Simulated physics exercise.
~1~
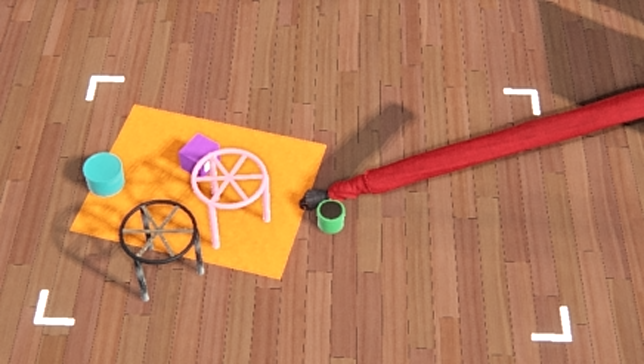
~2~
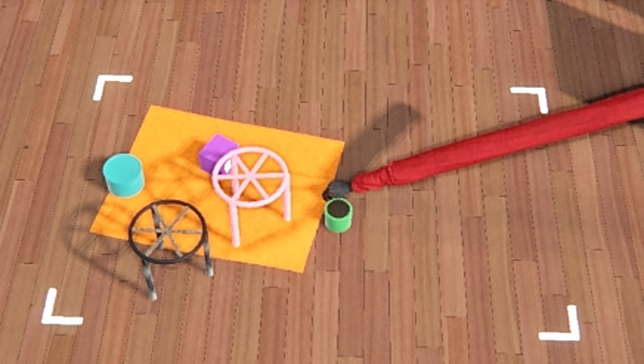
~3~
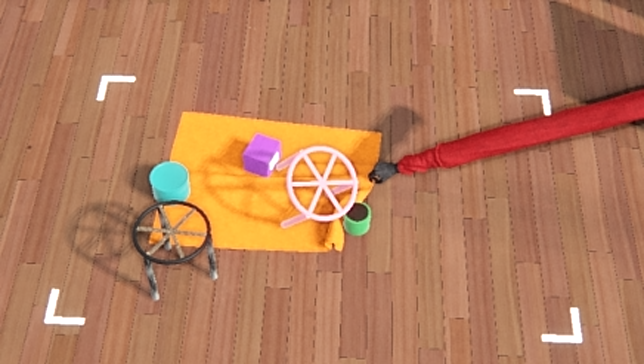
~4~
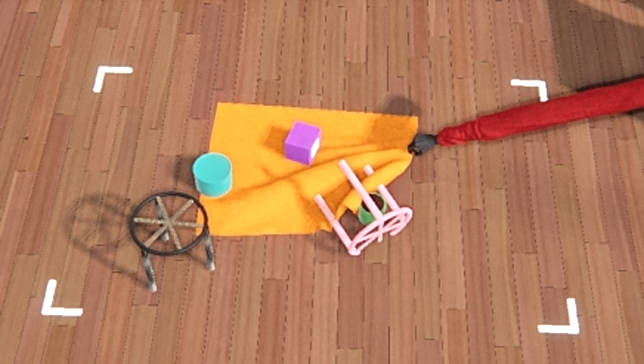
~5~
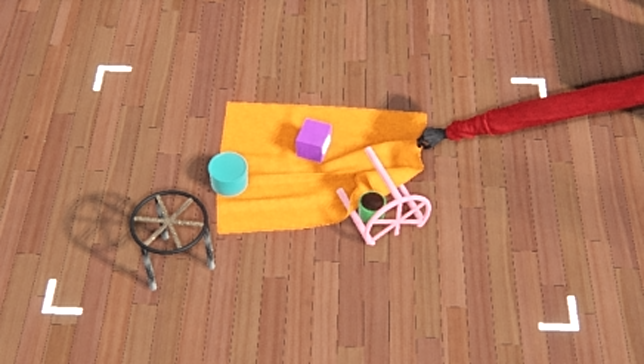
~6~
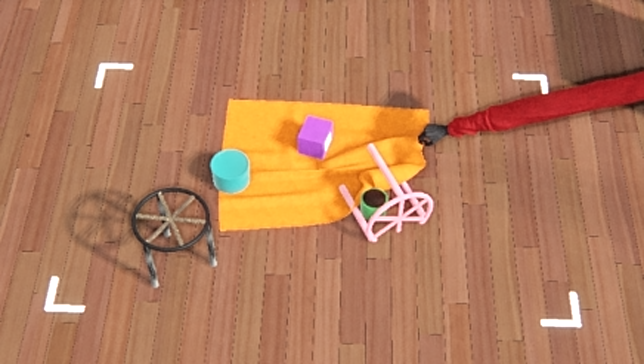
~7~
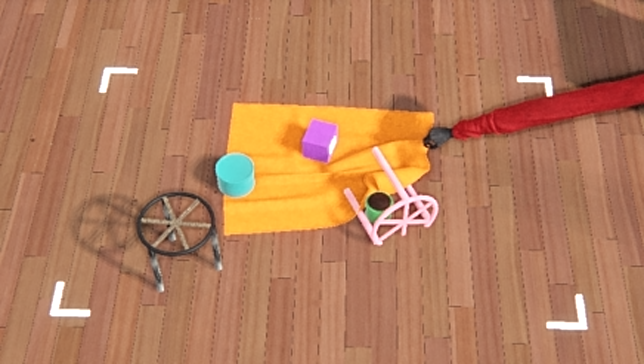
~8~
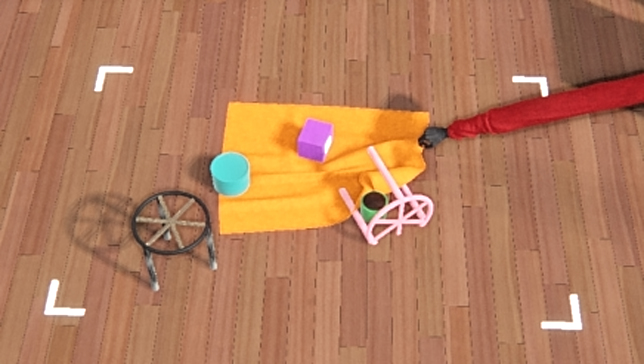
Red-sleeved arm dragging an orange rug rightward, carrying a purple box and teal bucket along and toppling a pink stool beside a green pot.
